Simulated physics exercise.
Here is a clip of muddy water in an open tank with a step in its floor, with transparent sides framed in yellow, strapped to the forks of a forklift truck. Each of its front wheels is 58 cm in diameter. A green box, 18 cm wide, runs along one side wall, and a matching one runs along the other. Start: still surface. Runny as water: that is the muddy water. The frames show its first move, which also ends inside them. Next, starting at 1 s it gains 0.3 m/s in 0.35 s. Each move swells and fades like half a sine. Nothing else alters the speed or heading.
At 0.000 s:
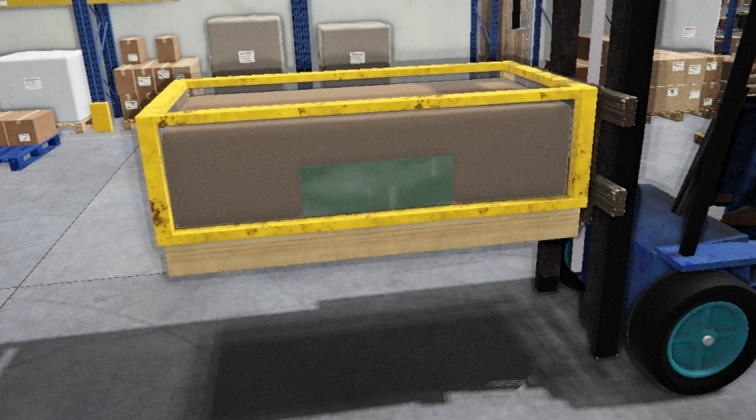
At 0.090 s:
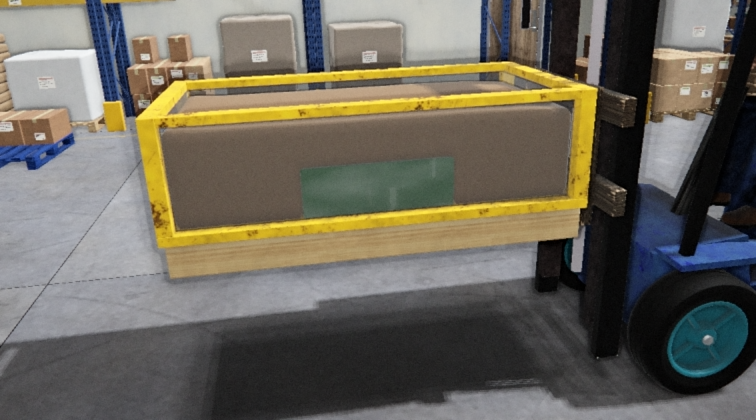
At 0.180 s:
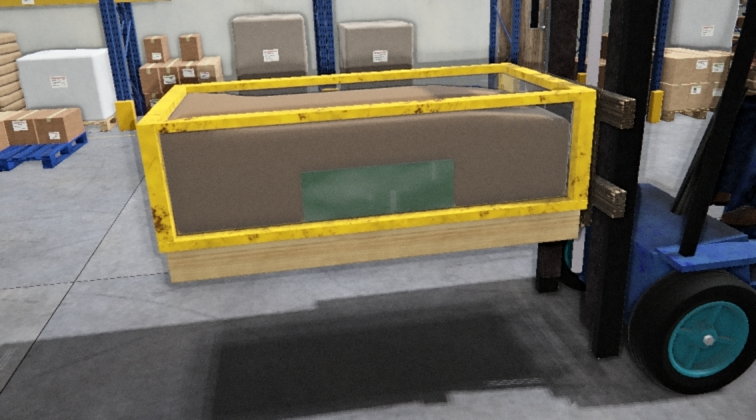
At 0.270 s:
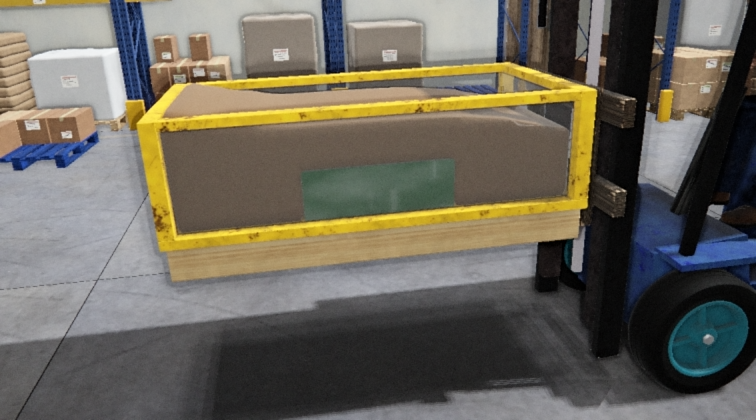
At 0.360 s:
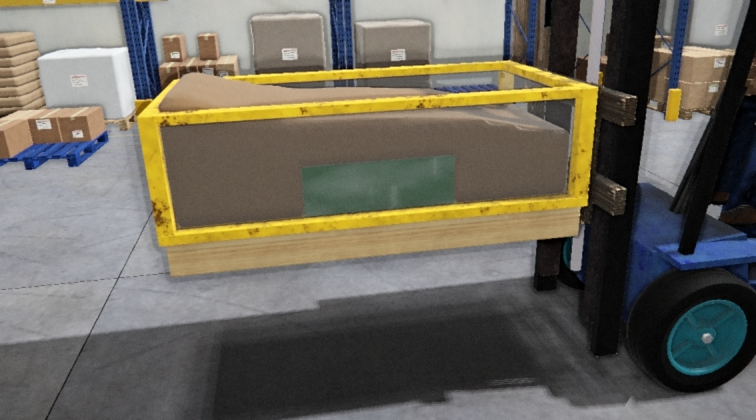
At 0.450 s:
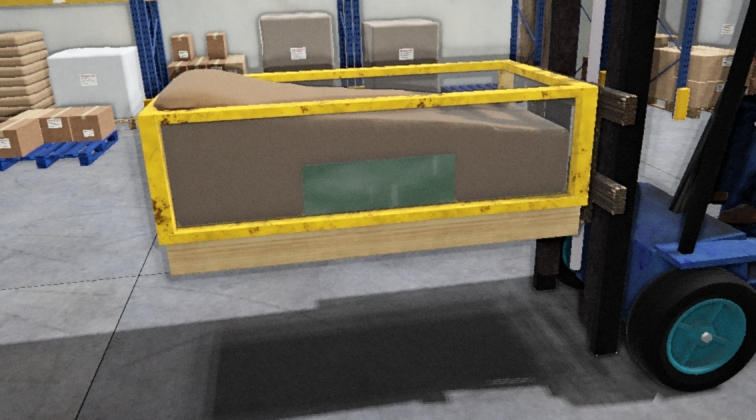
Muddy brown water in a clear, yellow-framed tank on a forklift lay level at first, then sloped as the forklift moved through the warehouse, climbing at the left end and dropping at the right.
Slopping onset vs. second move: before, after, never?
Before.
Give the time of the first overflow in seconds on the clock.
At roughly 0.9 s.
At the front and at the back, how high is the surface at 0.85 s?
Around 42 cm toward the front, with 30 cm behind.
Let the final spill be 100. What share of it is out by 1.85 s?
Near 60 in a hundred.
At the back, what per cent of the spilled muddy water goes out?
About 50 per cent.
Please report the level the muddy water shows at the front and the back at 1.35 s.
Height at the front is 28 cm; height at the back is 50 cm.
Then, 0.85 s in, the surface is 43 cm up at the front and 30 cm at the back; 1 per cent is out, over the front.
Then, 1.35 s in, the surface is 28 cm up at the front and 50 cm at the back; 1 per cent is out, over the front.
Then, 1.85 s in, the surface is 26 cm up at the front and 42 cm at the back; 5 per cent is out, over the back.
Then, 4.34 s in, 8 per cent is out, over the back and the front; the first of it left at about 0.85 s, and the second move began at 1 s.
